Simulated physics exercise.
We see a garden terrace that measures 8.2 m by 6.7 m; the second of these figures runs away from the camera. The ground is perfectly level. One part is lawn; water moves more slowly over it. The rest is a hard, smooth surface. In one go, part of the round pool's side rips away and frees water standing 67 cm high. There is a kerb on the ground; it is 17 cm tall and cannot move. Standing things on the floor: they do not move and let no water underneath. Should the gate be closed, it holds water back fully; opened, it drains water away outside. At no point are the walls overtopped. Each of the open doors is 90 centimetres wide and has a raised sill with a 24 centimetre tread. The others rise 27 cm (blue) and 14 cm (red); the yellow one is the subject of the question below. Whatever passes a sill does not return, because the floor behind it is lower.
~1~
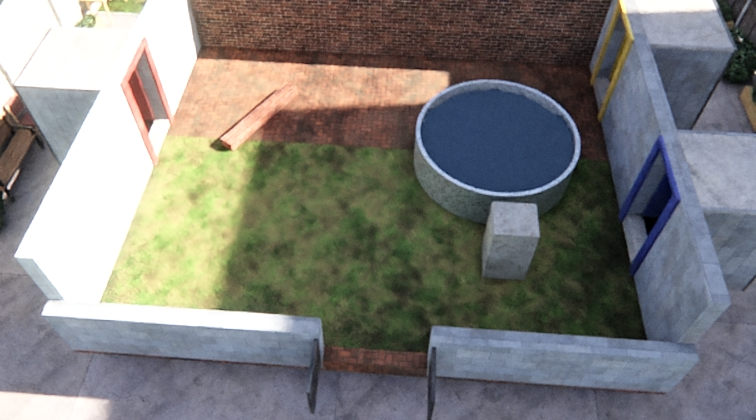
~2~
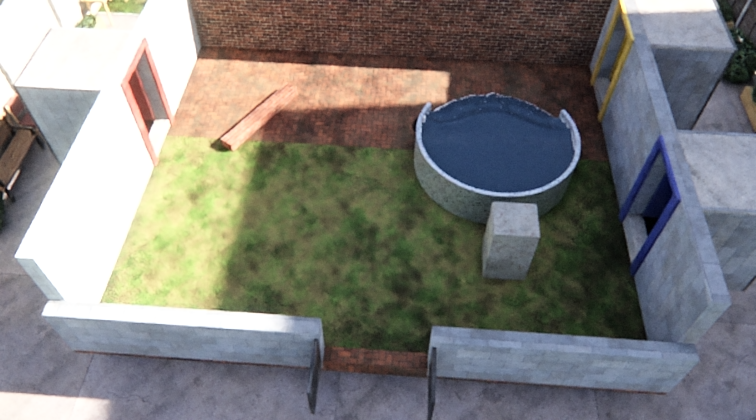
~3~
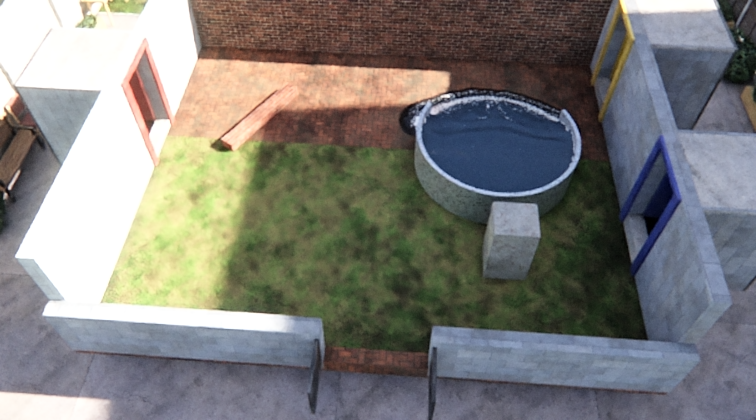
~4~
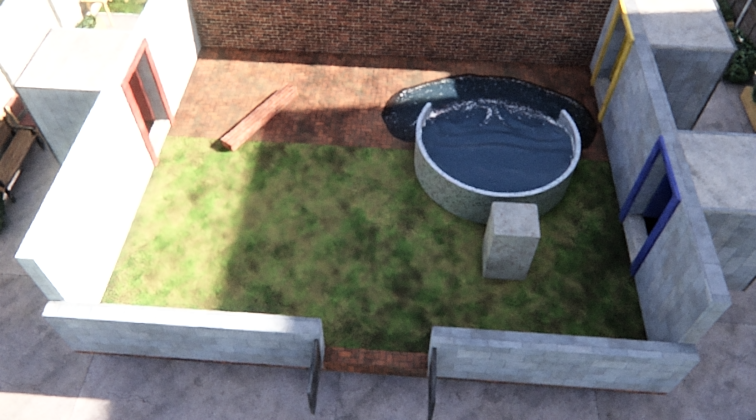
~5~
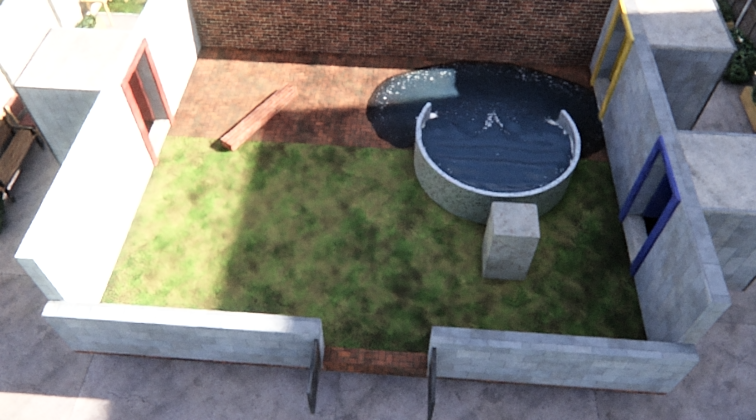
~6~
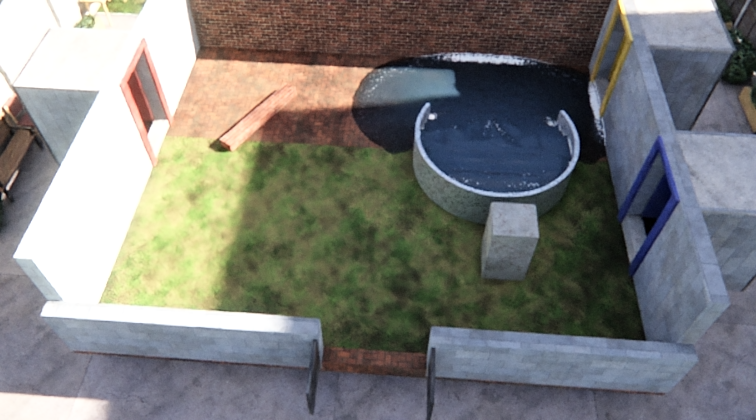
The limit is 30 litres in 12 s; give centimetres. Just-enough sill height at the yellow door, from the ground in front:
25 cm, roughly.
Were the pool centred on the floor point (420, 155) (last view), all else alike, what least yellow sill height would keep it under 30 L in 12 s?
About 24 cm.
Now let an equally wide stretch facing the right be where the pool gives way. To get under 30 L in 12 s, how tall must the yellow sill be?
Minimum height: Approx. 24 cm.
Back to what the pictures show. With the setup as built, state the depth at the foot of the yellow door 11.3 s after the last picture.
It works out to about 8.5 centimetres deep.
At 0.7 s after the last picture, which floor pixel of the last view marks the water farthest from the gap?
Front tip: Approx. (301, 53) px.
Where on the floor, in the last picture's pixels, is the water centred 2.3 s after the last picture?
(456, 106).
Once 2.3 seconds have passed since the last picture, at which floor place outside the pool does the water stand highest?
Near (584, 67).
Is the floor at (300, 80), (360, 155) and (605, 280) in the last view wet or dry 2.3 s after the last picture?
Soaked; untouched; untouched.
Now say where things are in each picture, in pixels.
Still water, 67 cm deep, in the round pool at (497, 137); the yellow door at (612, 60) is dry, in the first frame.
The front is at a hidden place, 0.3 m from the gap on the far side; 0.7 m2 of floor is wet, 67 cm left at the back, in the second frame.
The front is at (410, 109), 0.7 m from the gap on the far side; 2.1 m2 of floor is wet, 67 cm left at the back, in the third frame.
The gap is on the far side, the front 1.1 m out at (408, 90); the back of the round pool holds 67 cm, in the fourth frame.
Water pours out on the far side and has run 1.6 m, to (581, 88); about 8 cm deep outside, 66 cm at the back, in the fifth frame.
The front is at (589, 77), 2.0 m from the gap on the far side; 9.0 m2 of floor is wet, 61 cm left at the back; water is at the yellow door at (611, 61), in the sixth frame.
Then, 0.7 s after the last picture water covers 25 % of the floor, deepest (49 cm) near (558, 66); 22 cm at the yellow door, 0 litres in over its 23 cm sill.
Then, 2.3 s after the last picture water covers 35 % of the floor, deepest (34 cm) near (584, 67); 30 cm at the yellow door, 32 litres in over its 23 cm sill.
Then, 11.3 s after the last picture water covers 100 % of the floor, deepest (9 cm) near (89, 329); 8 cm at the yellow door, 46 litres in over its 23 cm sill.
At the yellow door as built, the water peaked near 32 cm, 1.7 s after the last picture.
With a sill of 21.5 cm, 62 litres would have come in within the 12 s; with 29 cm, 11 litres. So under 30 litres takes about 25 cm.
